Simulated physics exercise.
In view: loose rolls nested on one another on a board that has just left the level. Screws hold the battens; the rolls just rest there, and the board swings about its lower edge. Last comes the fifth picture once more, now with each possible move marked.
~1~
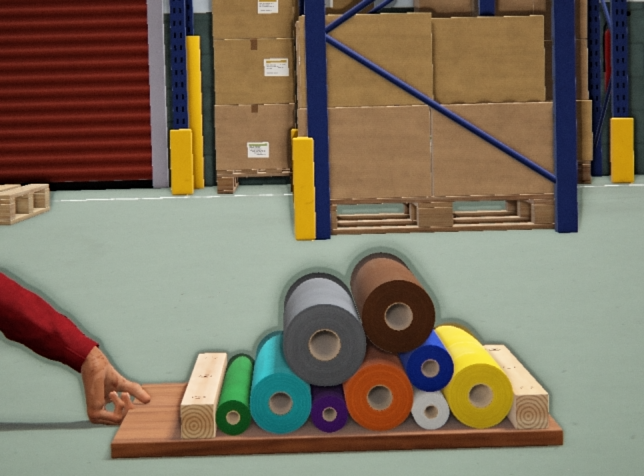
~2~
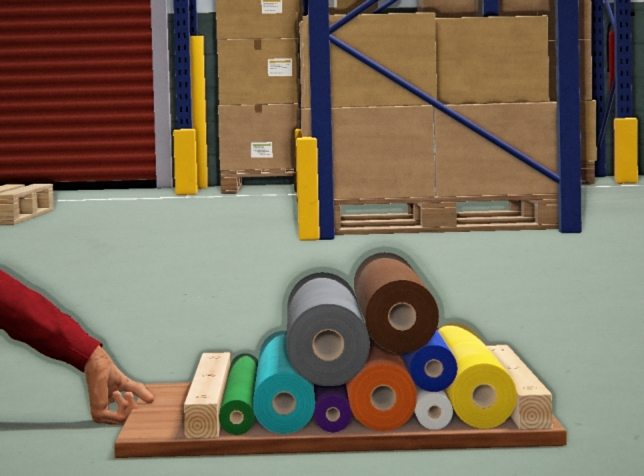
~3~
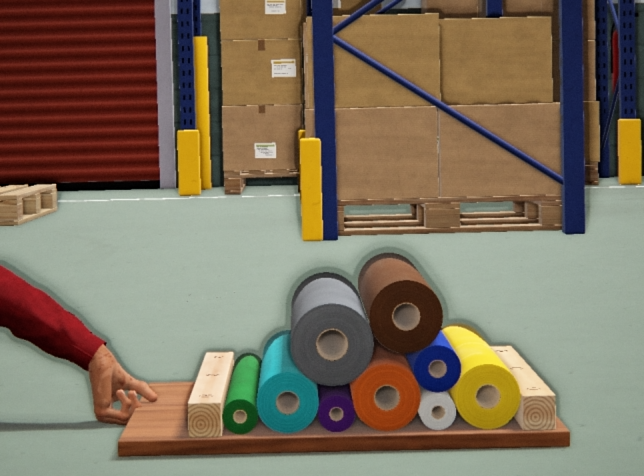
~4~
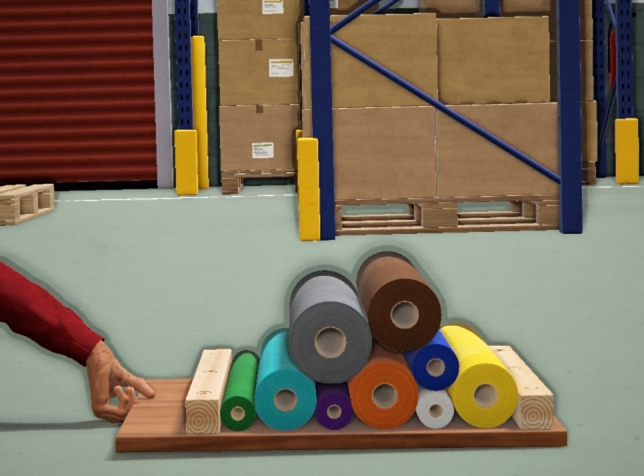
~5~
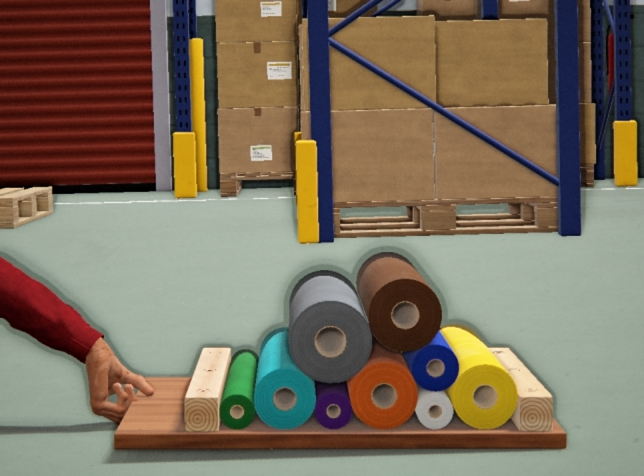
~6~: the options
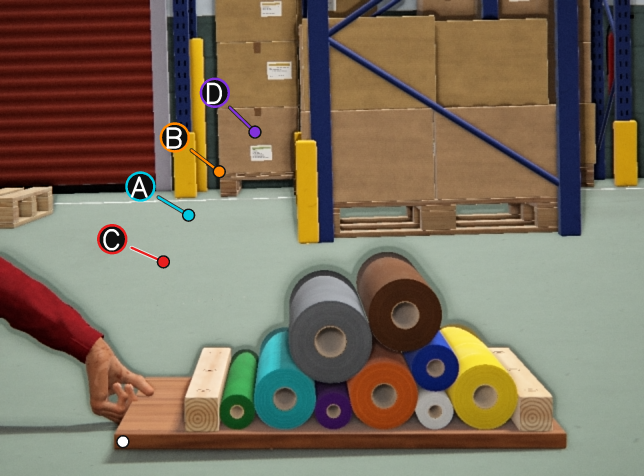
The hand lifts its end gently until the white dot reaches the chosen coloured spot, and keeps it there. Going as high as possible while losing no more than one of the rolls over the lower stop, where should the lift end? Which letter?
The answer is mark B.
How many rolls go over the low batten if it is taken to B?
With B, one.
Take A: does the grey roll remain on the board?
The grey roll: Yes.
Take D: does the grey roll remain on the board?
No.
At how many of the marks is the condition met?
Three of them.
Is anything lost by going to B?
Yes.
On the marked copy, A at (188, 215); B at (219, 171); C at (164, 262); D at (255, 132); the white dot at (123, 442).
Following B. Soon after the start, board at 21°.
Later, board at 39°.
In the end, board at 39°, one over the low batten (brown).
As for the rest, A one over the low batten (brown); C none over the low batten; D two over the low batten (grey, brown).
